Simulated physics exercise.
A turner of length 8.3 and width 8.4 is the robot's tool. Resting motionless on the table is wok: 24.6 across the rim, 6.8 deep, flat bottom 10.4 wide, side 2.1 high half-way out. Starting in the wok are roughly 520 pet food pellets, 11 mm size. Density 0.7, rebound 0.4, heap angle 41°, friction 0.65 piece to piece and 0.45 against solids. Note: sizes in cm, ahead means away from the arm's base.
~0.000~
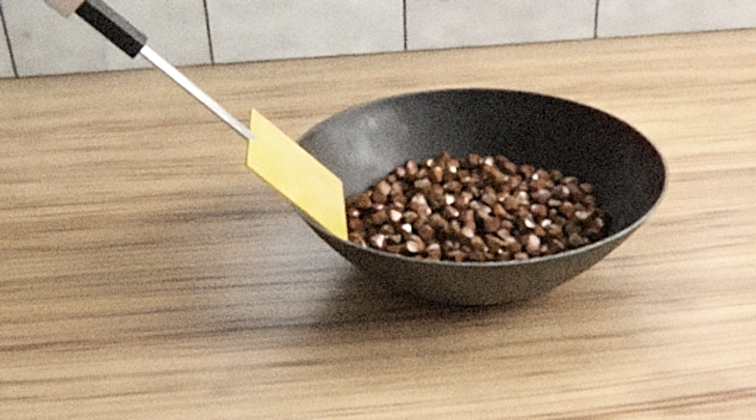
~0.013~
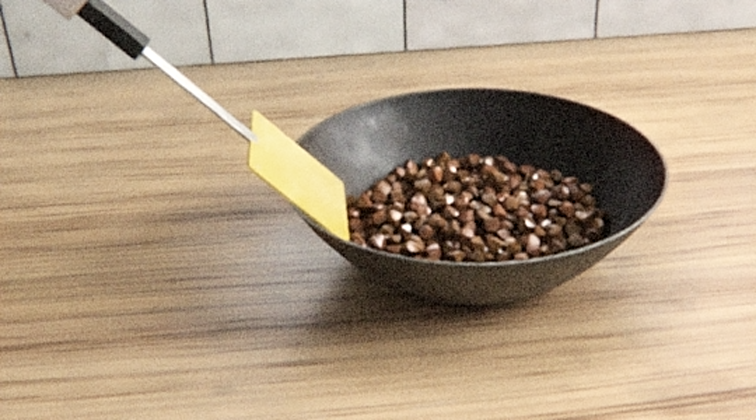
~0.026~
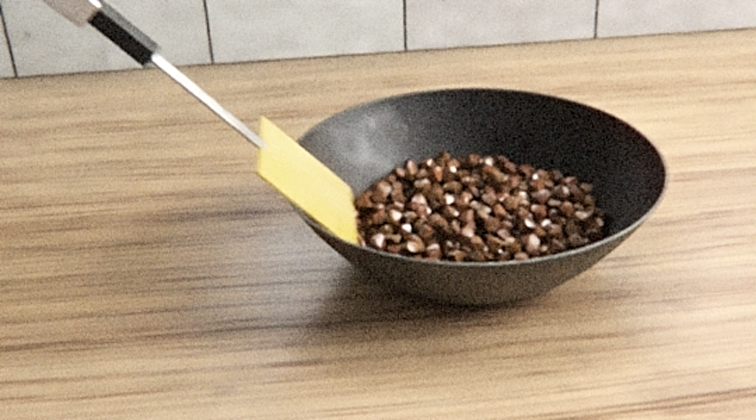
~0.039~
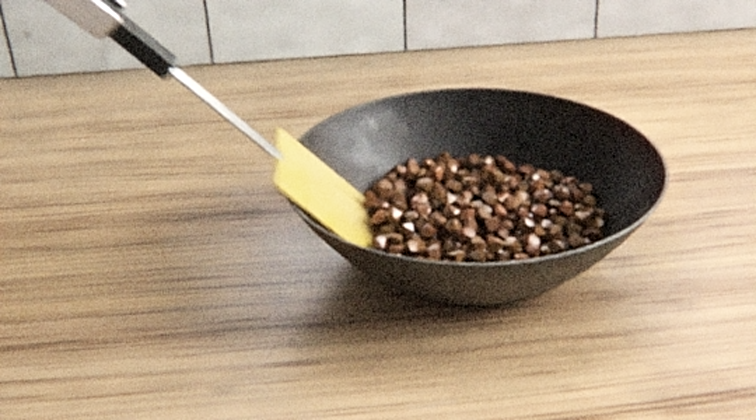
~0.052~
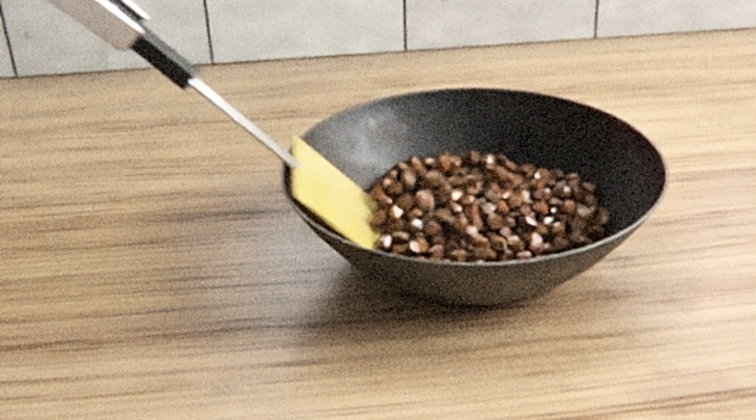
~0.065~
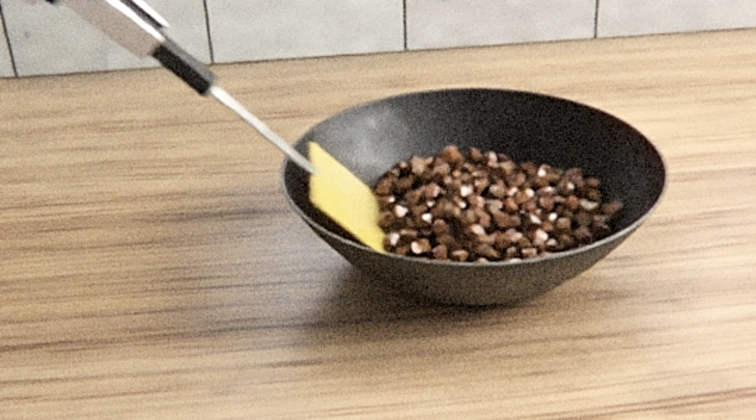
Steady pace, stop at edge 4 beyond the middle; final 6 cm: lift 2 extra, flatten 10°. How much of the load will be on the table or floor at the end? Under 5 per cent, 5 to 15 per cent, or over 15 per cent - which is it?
It is under 5 per cent.
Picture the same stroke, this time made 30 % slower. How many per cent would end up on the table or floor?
Then around 0 percent would finish on the table or floor.
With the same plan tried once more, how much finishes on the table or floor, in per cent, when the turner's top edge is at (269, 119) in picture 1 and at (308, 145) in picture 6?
I'd put it at roughly 0 per cent.
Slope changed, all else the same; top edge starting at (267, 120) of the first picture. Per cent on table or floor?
Spill: Approx. 5 per cent.
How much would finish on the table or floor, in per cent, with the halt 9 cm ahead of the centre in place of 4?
In that case around 50 per cent.
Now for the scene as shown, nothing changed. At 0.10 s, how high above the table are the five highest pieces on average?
Around 6 cm above the table.
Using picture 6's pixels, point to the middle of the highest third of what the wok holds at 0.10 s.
It sits at about (516, 195).
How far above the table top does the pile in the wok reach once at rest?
About 8.0 centimetres.
After 0.10 s, sloping 46°, highest piece 6 above the table; 517 in the wok.
After 0.13 s, sloping 42°, highest piece 7 above the table; 517 in the wok.
After 0.35 s, sloping 37°, highest piece 8 above the table; 504 in the wok, 8 on the table or floor, 5 on the blade or in flight.
After 1.40 s, sloping 37°, highest piece 8 above the table; 504 in the wok, 13 on the table or floor.
In the end, 504 in the wok, 13 on the table or floor. That is 3 % on the table or floor.
